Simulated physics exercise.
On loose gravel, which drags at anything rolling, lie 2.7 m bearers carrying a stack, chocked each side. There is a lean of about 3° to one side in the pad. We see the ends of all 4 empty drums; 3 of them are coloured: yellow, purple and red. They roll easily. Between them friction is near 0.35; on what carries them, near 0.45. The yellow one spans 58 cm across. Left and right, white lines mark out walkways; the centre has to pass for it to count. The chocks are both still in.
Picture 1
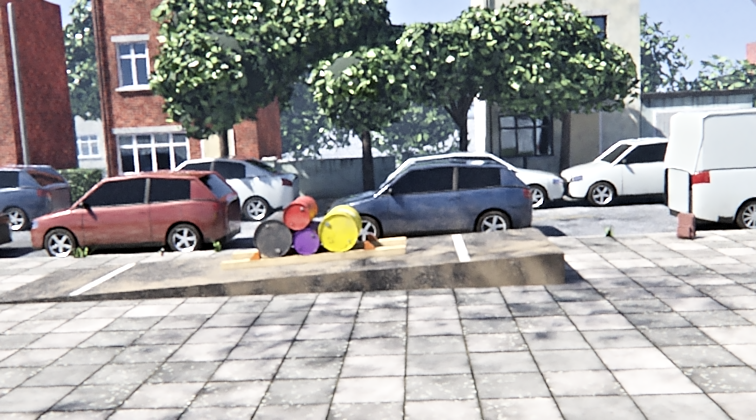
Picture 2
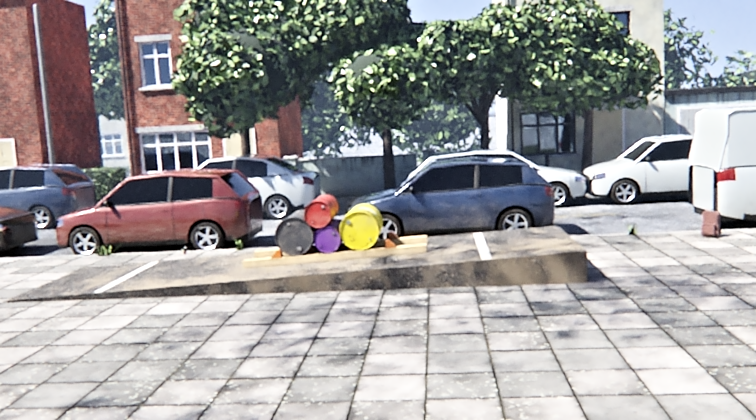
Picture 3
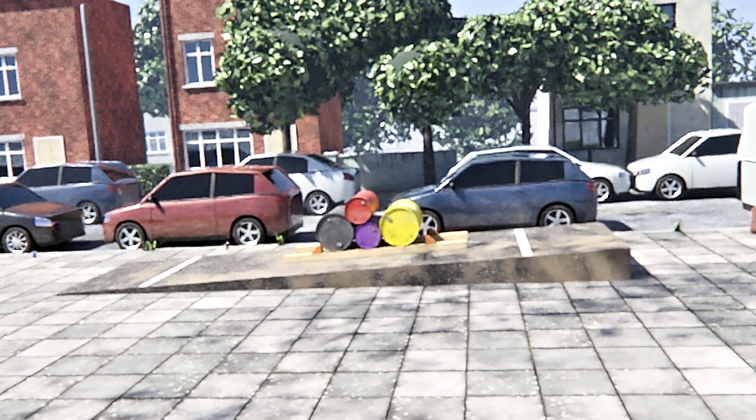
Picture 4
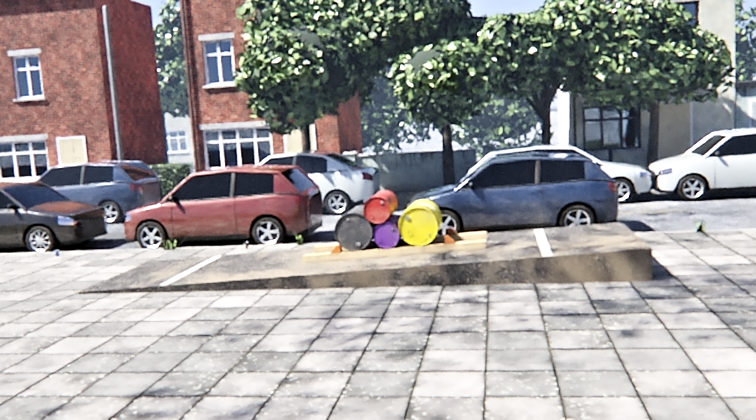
On a paved area beside a street of parked cars, four stacked drums, yellow, purple, red and dark, stayed still on a low slab while the view swung left, shifting everything steadily rightward.
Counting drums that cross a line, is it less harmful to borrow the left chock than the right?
No, borrowing the right one is less harmful.
If it is the left, after 4.1 s, yellow is on the bearers, 125 cm from the bearers' left end, rolling left; purple is on the bearers, 80 cm from the bearers' left end, rolling left; red is off the bearers, 105 cm short of the left line, rolling left; 0 of 4 have crossed.
If it is the left, in the end, yellow is past the left line; purple is past the left line; red is past the left line; 4 of 4 have crossed.
If it is the right, after 0.9 s, yellow is on the bearers, 95 cm from the bearers' right end; purple is on the bearers, 130 cm from the bearers' left end; red is up on others, 120 cm from the bearers' left end; 0 of 4 have crossed.
If it is the right, in the end, yellow is on the bearers, 95 cm from the bearers' right end; purple is on the bearers, 130 cm from the bearers' left end; red is up on others, 120 cm from the bearers' left end; 0 of 4 have crossed.
